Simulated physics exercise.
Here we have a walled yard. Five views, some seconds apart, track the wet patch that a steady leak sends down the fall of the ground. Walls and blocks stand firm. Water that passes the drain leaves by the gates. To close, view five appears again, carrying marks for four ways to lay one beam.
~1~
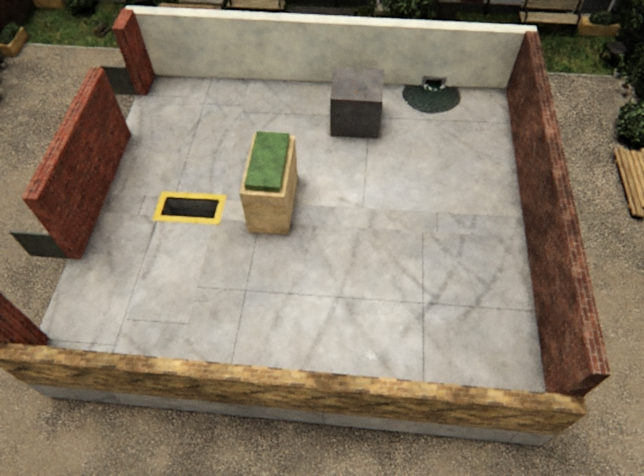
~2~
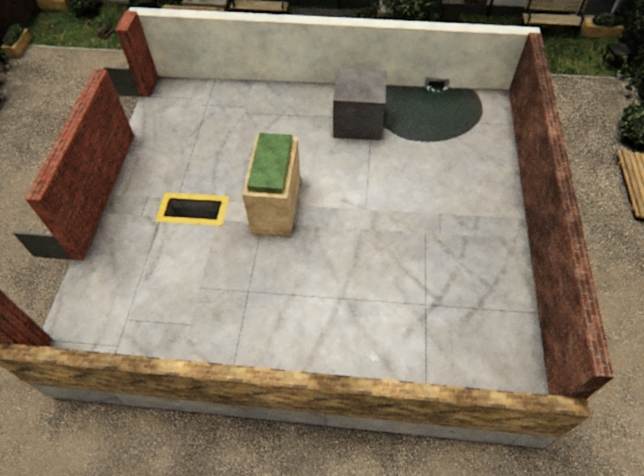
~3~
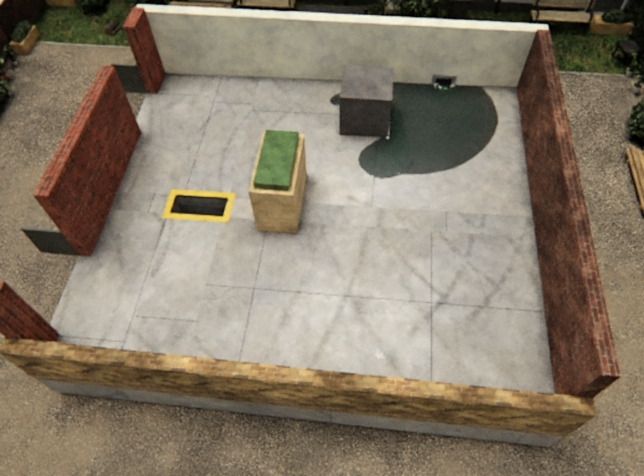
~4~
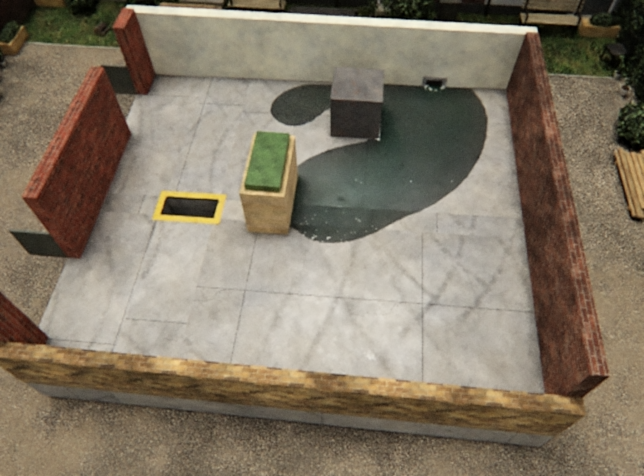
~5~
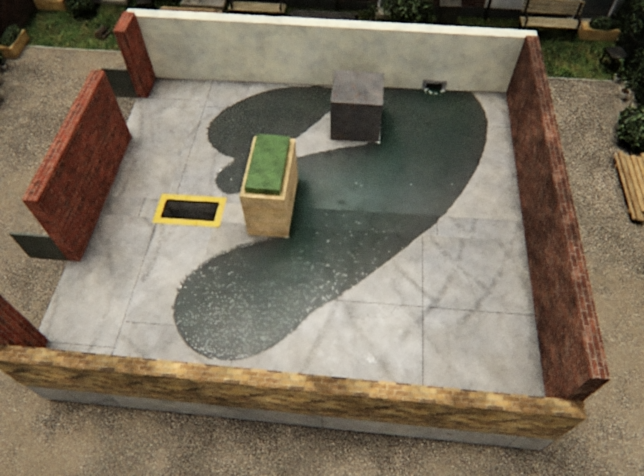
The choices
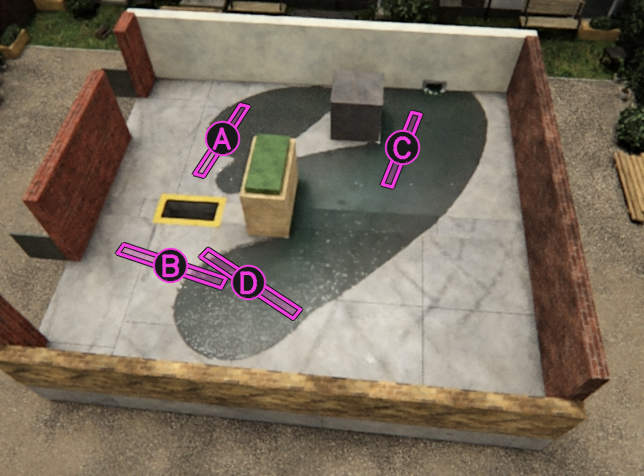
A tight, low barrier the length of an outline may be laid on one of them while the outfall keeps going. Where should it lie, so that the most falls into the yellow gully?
D works best here.
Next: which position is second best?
That is position A.
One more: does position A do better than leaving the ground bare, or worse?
Better.
On the marked copy, A from (199, 174) to (244, 105); B from (120, 248) to (223, 283); C from (387, 185) to (416, 113); D from (204, 253) to (296, 313).
With A, about 19 % of the stream goes into the yellow gully, about 80 % out by the gates.
With B, about 8 % of the stream goes into the yellow gully, about 92 % out by the gates.
With C, about 5 % of the stream goes into the yellow gully, about 95 % out by the gates.
With D, about 37 % of the stream goes into the yellow gully, about 63 % out by the gates.
